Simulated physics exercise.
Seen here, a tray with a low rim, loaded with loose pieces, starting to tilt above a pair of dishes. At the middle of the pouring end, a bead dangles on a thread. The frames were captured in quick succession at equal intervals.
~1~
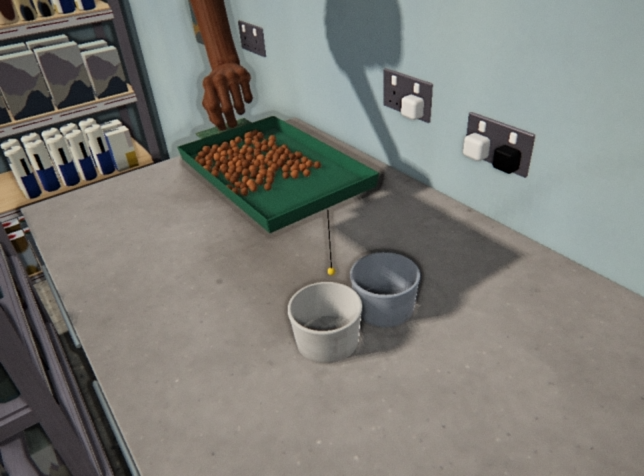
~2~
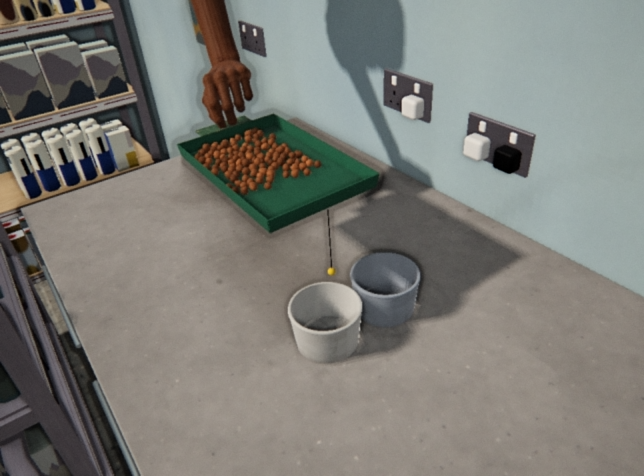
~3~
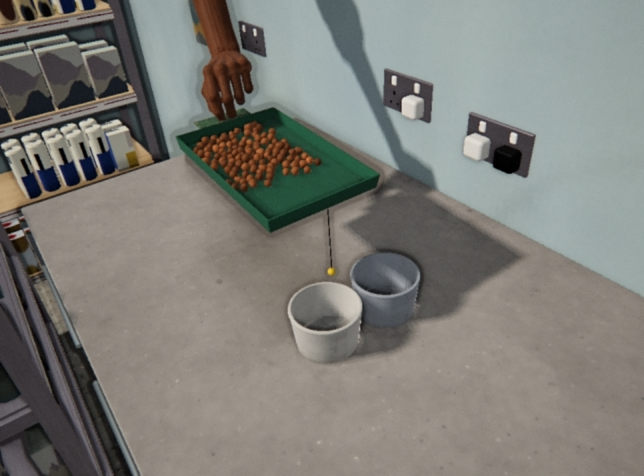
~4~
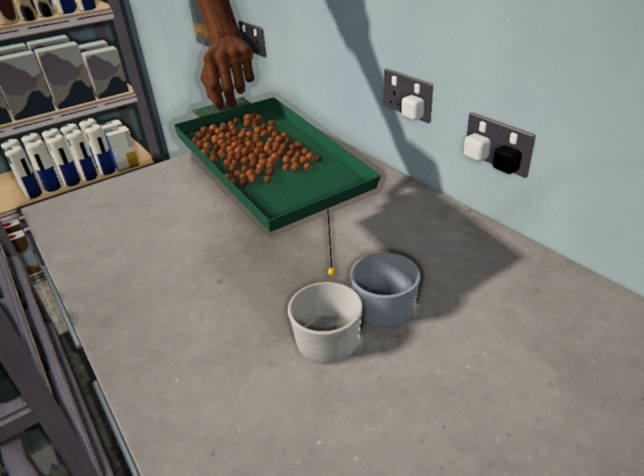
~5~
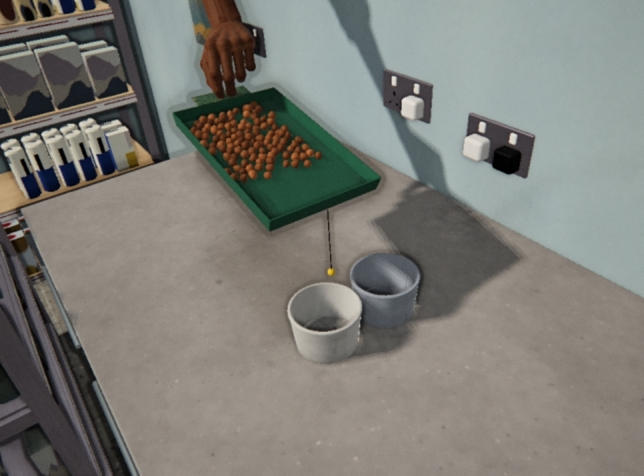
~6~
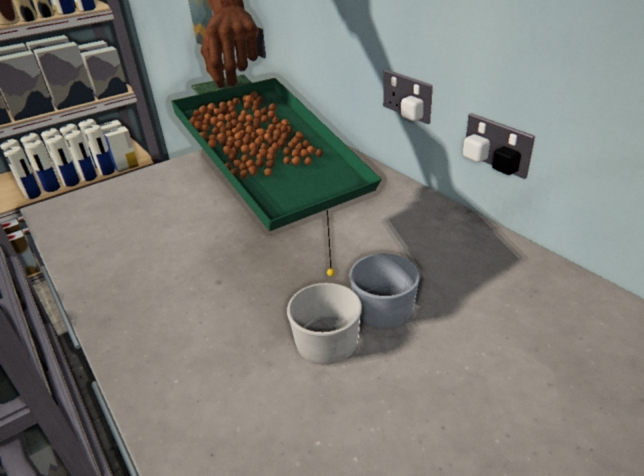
On a grey worktop beside a pale blue wall, a green tray of hazelnuts sits level above two round dishes, a bead hanging from its near edge. The tray then tilts gradually, its far end rising and its right corner lowest, while a brown hand behind it moves slightly upward.
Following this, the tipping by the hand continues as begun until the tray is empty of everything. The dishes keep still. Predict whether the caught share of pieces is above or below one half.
Above one half.
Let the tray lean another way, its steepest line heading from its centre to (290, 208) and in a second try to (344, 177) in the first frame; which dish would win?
Going by the two slopes in order, it's the left-side one and then the right-side one.
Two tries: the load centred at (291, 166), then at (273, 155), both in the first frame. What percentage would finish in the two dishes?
Roughly 70 per cent, and 60 per cent.
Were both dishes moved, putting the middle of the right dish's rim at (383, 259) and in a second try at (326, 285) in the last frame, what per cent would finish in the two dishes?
It would be near 30 per cent first and near 0 per cent second.
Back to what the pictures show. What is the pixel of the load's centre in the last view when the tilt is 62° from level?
I'd put the middle of the pieces at roughly (333, 181).
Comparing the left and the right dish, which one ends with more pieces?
It's the rightmost dish that ends with more.
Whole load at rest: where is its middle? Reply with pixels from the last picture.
About (378, 312).
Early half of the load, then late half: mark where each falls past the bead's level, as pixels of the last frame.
Earlier portion about (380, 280); later portion about (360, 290).
Just after the last frame, tray tipped steeply; almost all on the tray; about a tenth in the air.
A moment on, tray tipped past a quarter turn; the larger part on the tray; just a few in the left dish; just a few in the right dish; about a tenth outside both; just a few in the air.
Further on, tray tipped past a quarter turn; roughly a quarter in the left dish; roughly half in the right dish; roughly a quarter outside both.
When it is over, tray tipped past a quarter turn; roughly a quarter in the left dish; roughly half in the right dish; roughly a quarter outside both.
